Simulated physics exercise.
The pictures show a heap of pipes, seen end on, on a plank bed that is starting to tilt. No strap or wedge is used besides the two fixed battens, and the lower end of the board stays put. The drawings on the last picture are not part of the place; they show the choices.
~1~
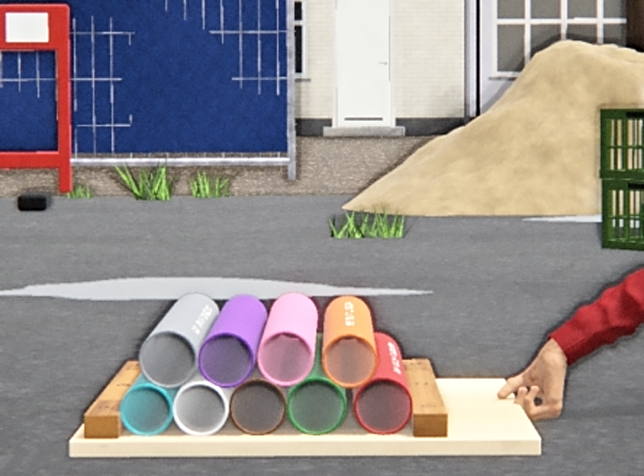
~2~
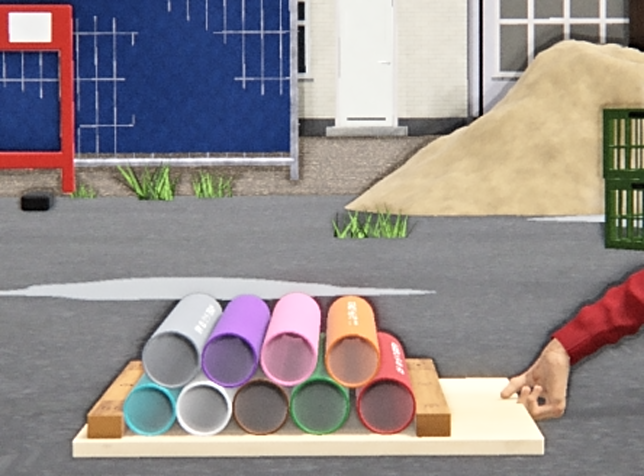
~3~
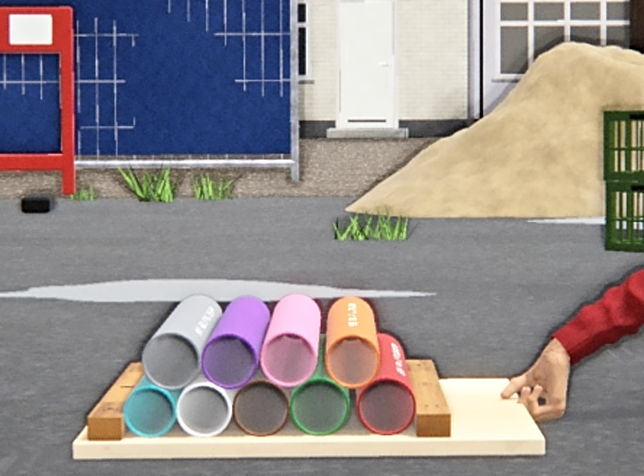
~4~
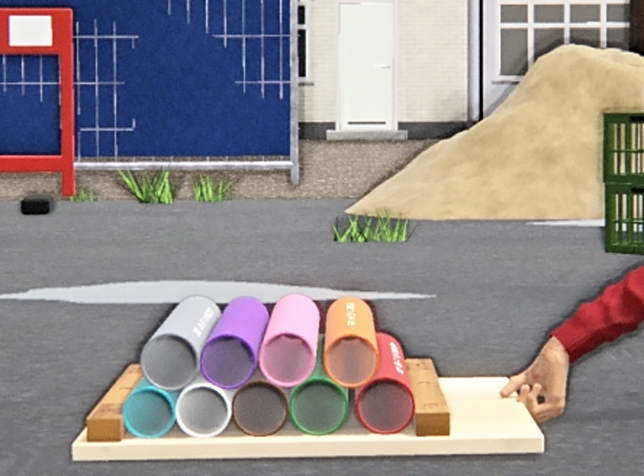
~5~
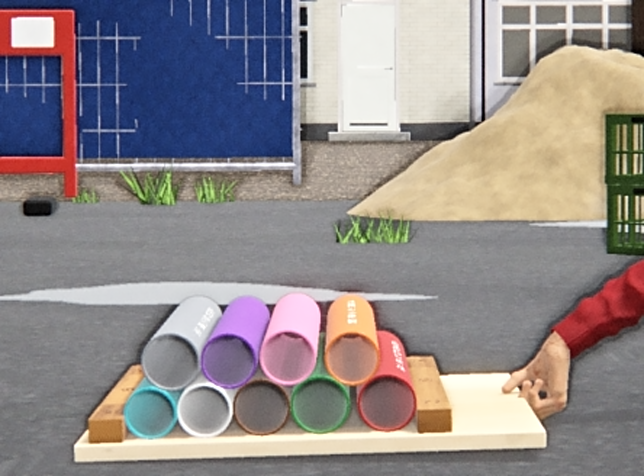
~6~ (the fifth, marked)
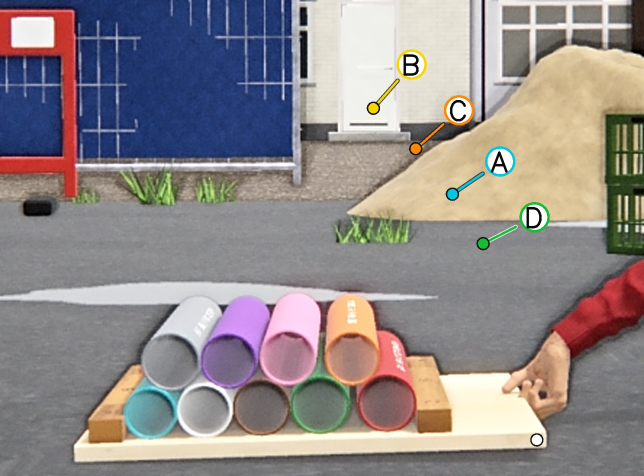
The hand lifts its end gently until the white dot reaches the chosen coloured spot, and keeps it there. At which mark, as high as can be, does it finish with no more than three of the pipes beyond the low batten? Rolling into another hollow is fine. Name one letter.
Raise it to D.
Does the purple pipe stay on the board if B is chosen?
No.
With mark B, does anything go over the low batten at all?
Yes.
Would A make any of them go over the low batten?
At A: Yes.
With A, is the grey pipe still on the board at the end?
No.
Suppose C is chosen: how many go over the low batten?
With C, four.
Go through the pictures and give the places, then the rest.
The first frame shows grey pipe (168, 360); orange pipe (350, 361); board (308, 403).
The second frame shows board (311, 403); turquoise pipe (150, 411).
The third frame shows board (311, 404); green pipe (320, 407).
The fourth frame shows board (311, 404); turquoise pipe (149, 413); brown pipe (260, 408); white pipe (203, 411).
The fifth frame shows board (312, 403); turquoise pipe (151, 413); white pipe (204, 410).
On the marked copy, A at (453, 194); B at (373, 109); C at (416, 149); D at (483, 244); the white dot at (537, 440).
Following D. Soon after the start, board at 17°.
Later, board at 27°.
In the end, board at 27°, two over the low batten (purple, grey).
As for the rest, A four over the low batten (pink, purple, grey, orange); B four over the low batten (pink, purple, grey, orange); C four over the low batten (pink, purple, grey, orange).
